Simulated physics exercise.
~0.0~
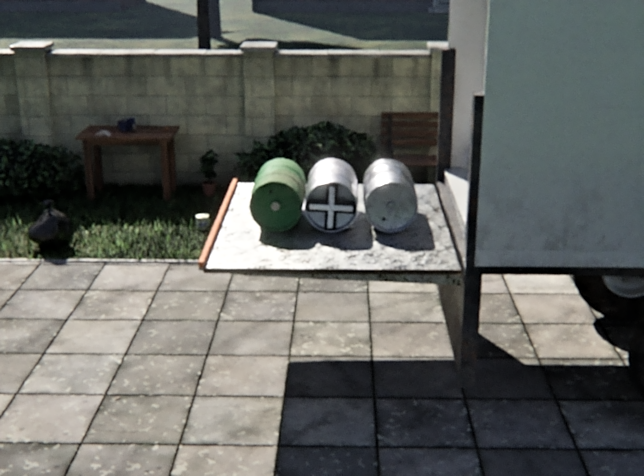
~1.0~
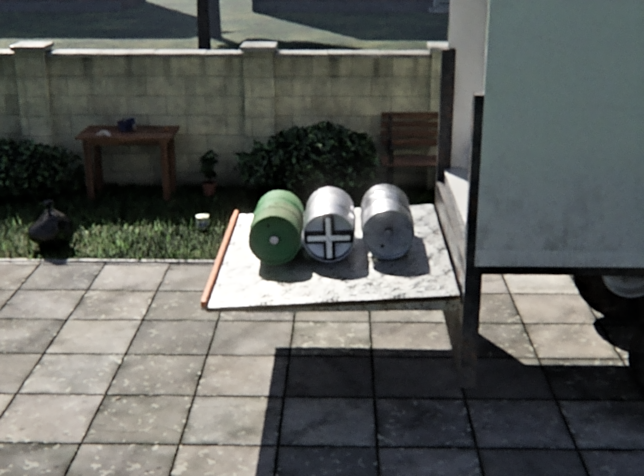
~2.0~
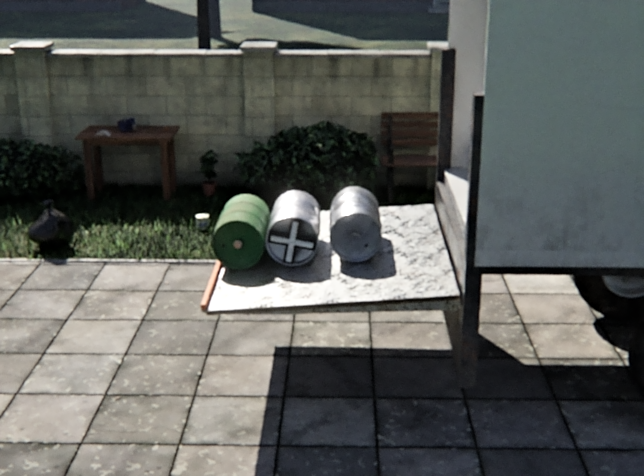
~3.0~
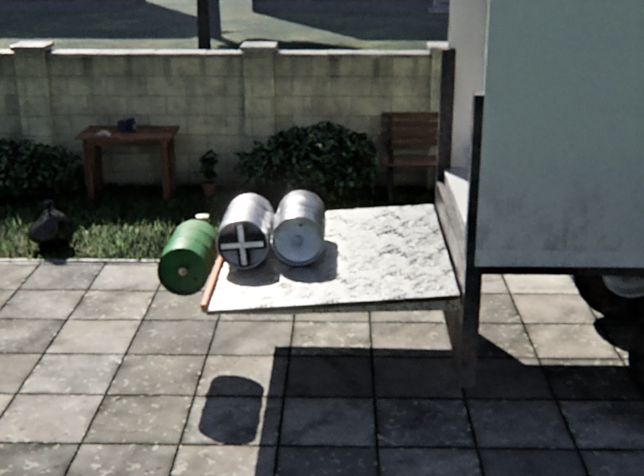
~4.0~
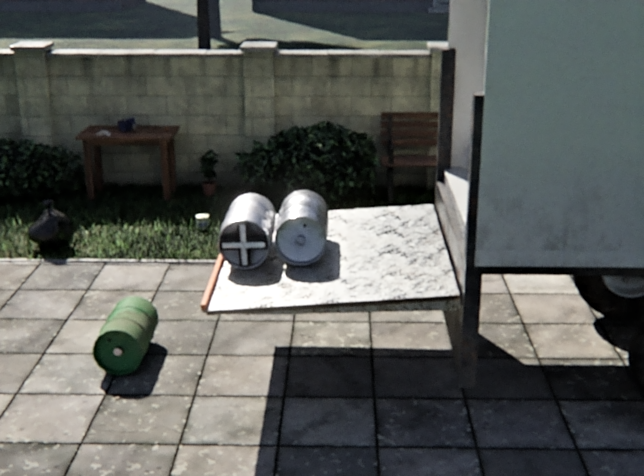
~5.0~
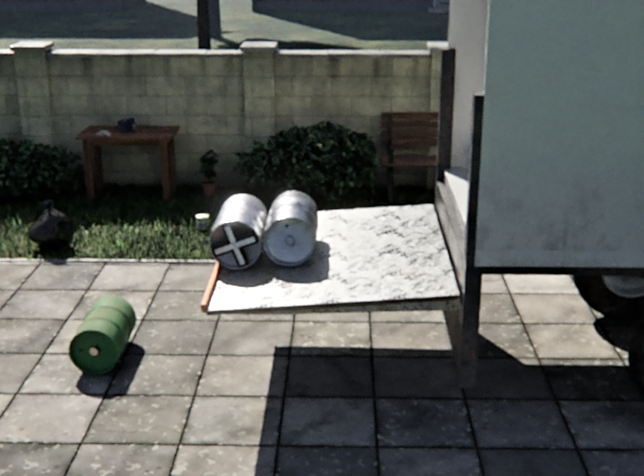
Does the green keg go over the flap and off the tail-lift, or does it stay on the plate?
The green keg goes over the flap at the outer edge and drops to the paving, where it rolls a little further left.
